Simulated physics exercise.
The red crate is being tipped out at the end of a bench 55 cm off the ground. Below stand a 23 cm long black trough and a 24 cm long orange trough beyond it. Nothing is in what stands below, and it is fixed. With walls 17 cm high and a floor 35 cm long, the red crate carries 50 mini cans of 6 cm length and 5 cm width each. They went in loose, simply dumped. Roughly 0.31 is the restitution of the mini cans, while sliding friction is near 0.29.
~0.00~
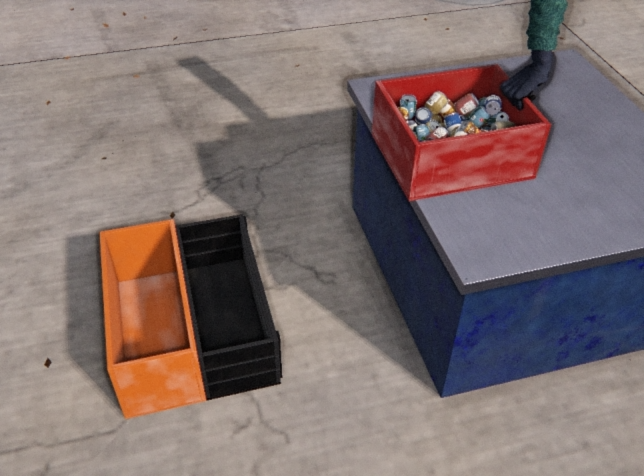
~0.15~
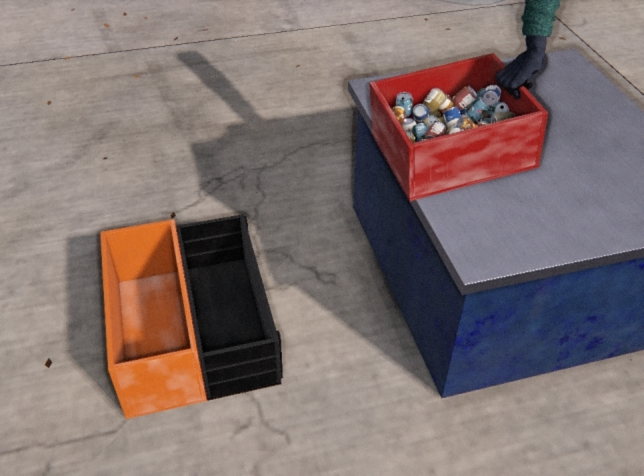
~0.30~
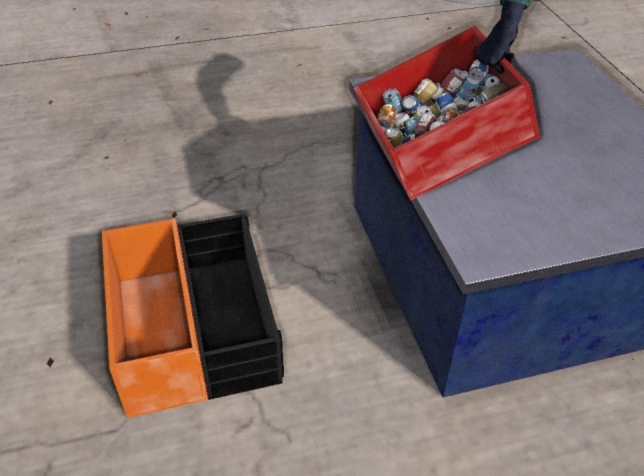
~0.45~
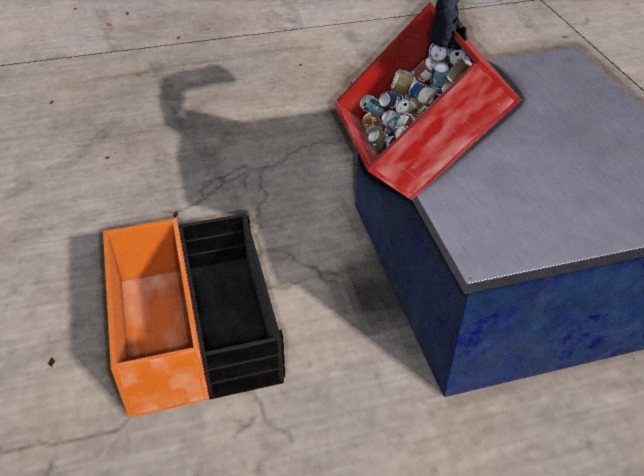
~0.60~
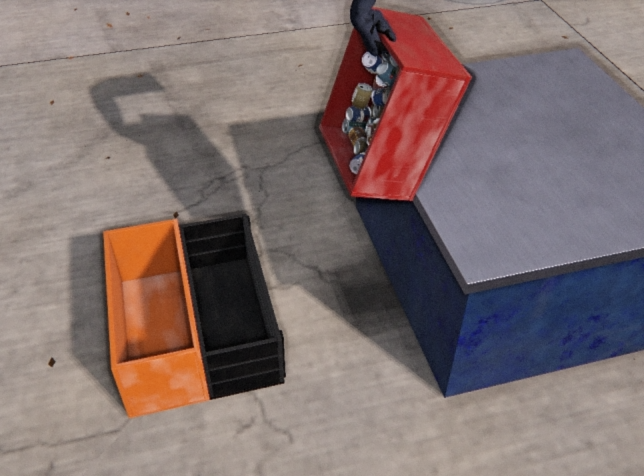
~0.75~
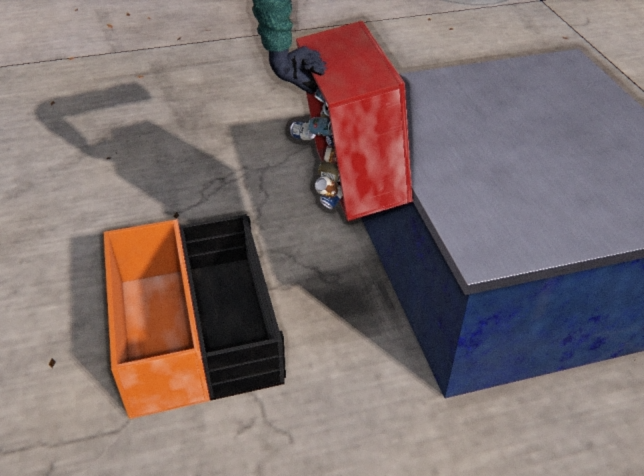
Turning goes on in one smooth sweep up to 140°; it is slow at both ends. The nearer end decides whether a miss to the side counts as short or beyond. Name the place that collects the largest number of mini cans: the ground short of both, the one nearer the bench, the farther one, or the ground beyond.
The place with the most is: Before.
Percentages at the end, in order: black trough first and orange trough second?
It works out to roughly 35 per cent and 0 per cent, in that order.
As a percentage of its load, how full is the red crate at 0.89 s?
Around 60 in a hundred is still inside.
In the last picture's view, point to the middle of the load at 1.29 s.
Roughly at pixel (287, 302).
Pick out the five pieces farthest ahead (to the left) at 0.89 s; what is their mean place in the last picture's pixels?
Roughly at (264, 216).
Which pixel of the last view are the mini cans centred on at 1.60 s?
Somewhere near (284, 302) in pixels.
After 0.89 s, tilt 120°; 31 still in the red crate and 19 in the air.
After 1.06 s, tilt 137°; 7 still in the red crate, 9 in the black trough, 6 on the ground short of the black trough and 28 in the air.
After 1.29 s, tilt 140°; 17 in the black trough, 31 on the ground short of the black trough and 2 in the air.
When it is over (at 1.60 s), 17 in the black trough and 33 on the ground short of the black trough.
